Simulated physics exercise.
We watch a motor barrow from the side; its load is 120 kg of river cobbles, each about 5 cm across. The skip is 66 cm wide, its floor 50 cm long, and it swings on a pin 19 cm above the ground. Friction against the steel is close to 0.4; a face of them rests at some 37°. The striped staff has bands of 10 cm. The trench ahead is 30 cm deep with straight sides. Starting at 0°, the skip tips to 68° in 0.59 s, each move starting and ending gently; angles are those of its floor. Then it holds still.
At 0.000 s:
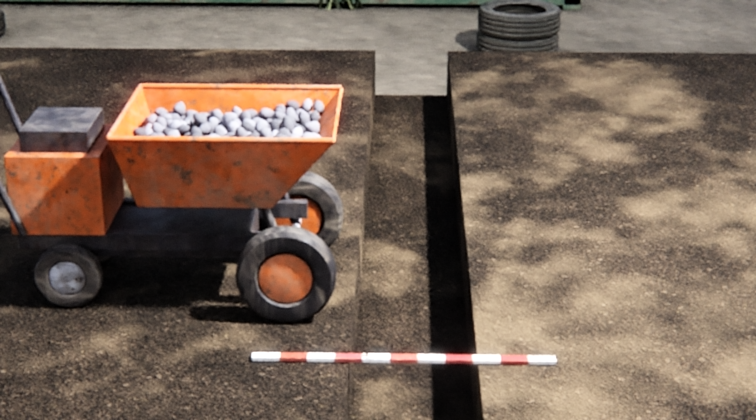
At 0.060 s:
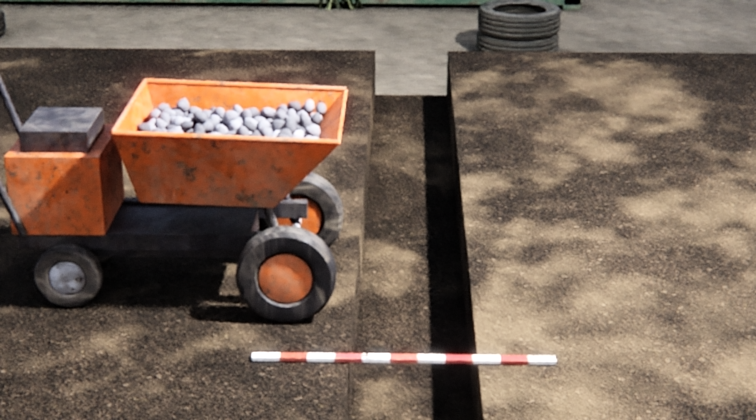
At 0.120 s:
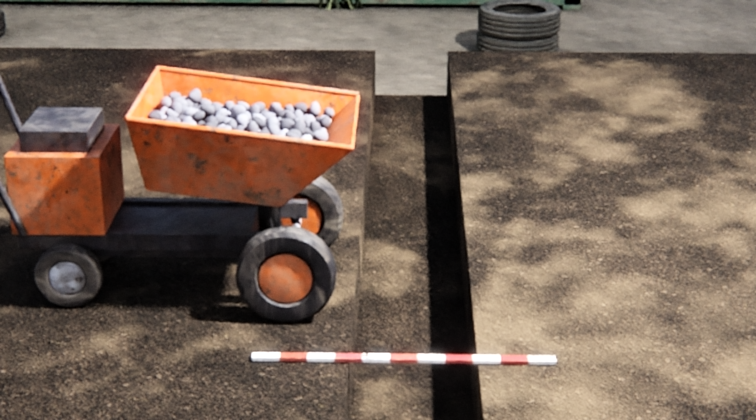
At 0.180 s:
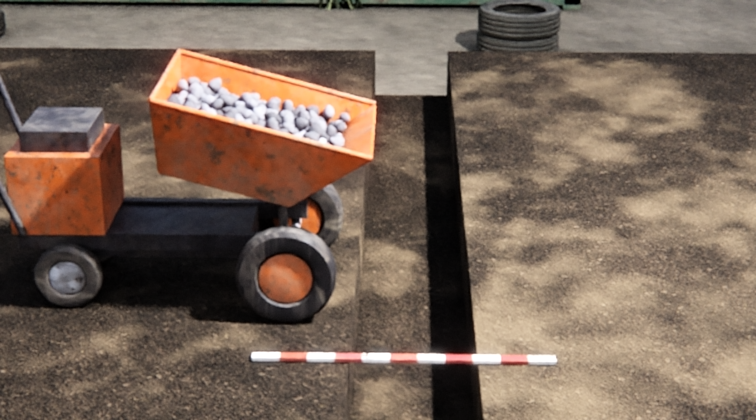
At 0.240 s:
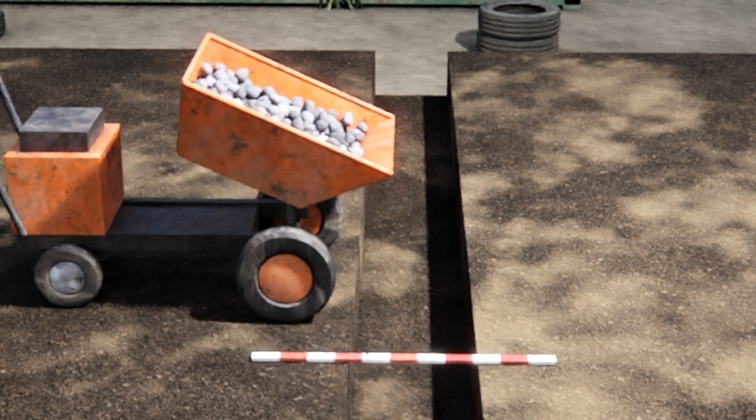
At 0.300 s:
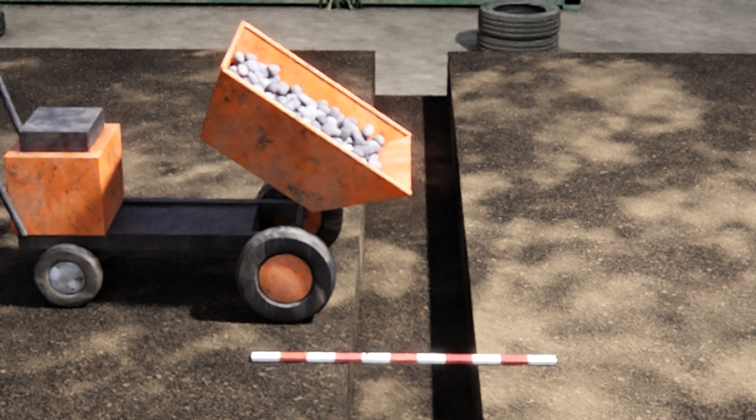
To begin with, an orange motor barrow loaded with grey cobbles stands level on dark soil, left of a narrow trench and behind a red-and-white staff. Its skip then tilts steadily, the left end rising high and the right lip lowering toward the trench, while the stones ride along inside.
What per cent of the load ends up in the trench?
Some 27 per cent of it.
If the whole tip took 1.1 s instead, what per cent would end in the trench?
It would be near 40 per cent.
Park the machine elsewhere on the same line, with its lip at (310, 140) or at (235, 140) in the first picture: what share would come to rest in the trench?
About 45 and 95 per cent.
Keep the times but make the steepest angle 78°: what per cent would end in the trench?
It would be near 25 per cent.
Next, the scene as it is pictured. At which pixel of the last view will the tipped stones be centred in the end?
Their middle is at about (528, 286).
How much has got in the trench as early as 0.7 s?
About 5 per cent by then.
After 0.4 s the floor is at 57°; 100 % in the skip; the foremost stones are at (416, 208).
After 0.7 s the floor is at 68°; 75 % in the skip, 6 % in the trench, 18 % past the trench; the foremost stones are at (527, 281).
After 1.0 s the floor is at 68°; 17 % in the skip, 10 % in the trench, 72 % past the trench; the foremost stones are at (716, 298).
After 3.0 s the floor is at 68°; 0 % in the skip, 27 % in the trench, 73 % past the trench; the foremost stones are past the picture's edge.
